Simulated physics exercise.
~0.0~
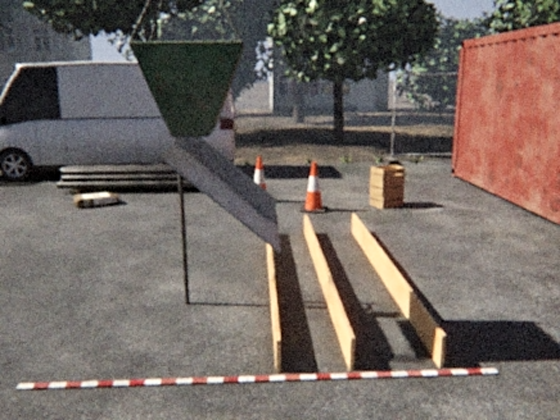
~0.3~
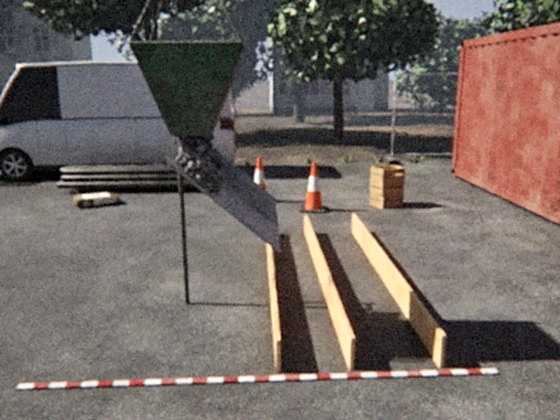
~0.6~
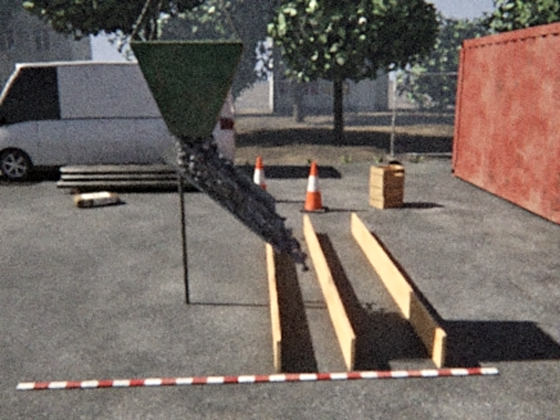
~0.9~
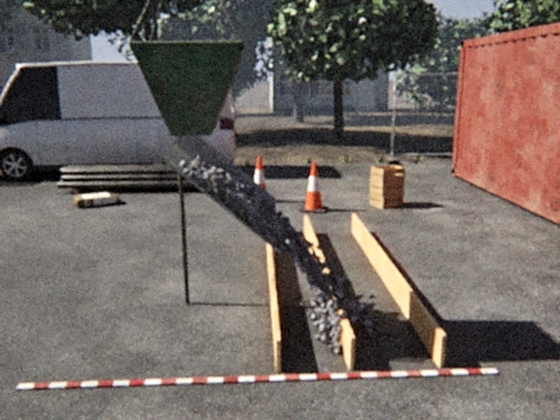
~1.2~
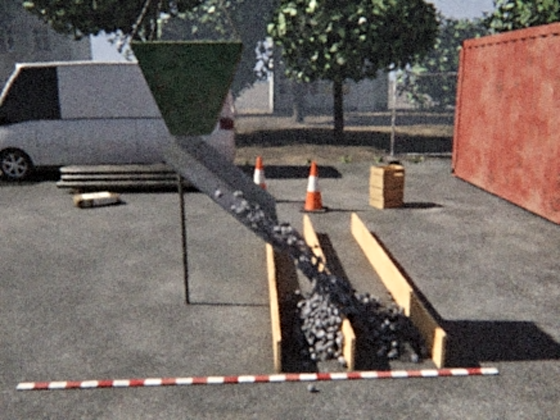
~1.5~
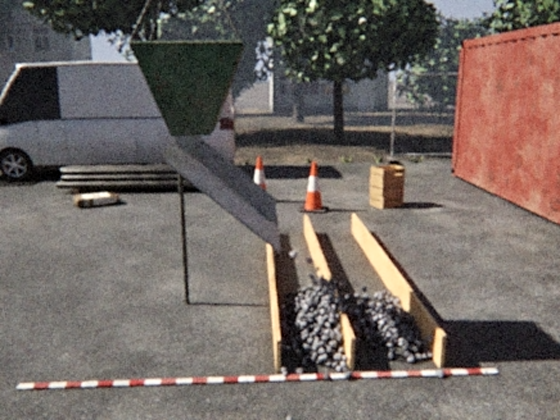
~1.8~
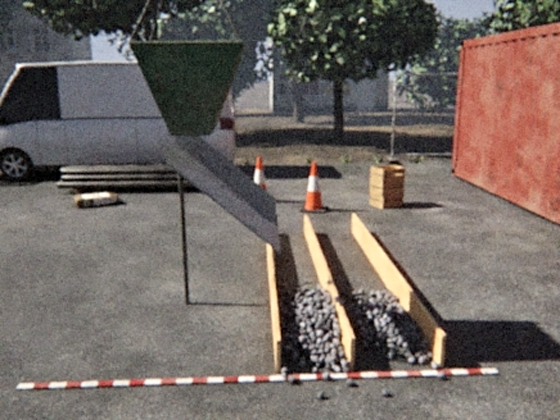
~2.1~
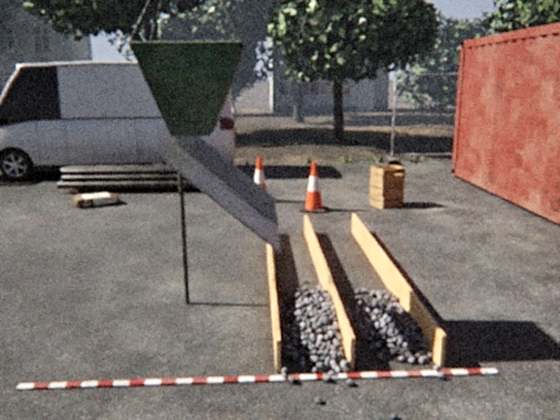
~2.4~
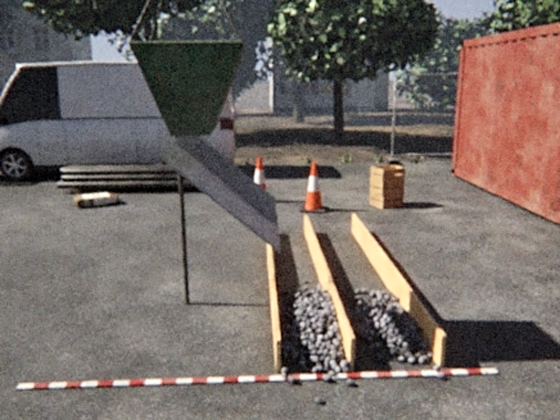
A white van stands at the left of a paved yard seen from a slightly raised, still viewpoint, with trees behind and a red container at the right. In front, a green hopper sits above a sloping grey steel chute aimed at three wooden boards forming two bays, near orange and white cones and a red and white striped staff. Dark grey stones pour onto the chute and slide down to the right. They spill into the left bay first, then also over the middle board into the right. The chute empties, and the stones settle, with the larger heap in the left bay.
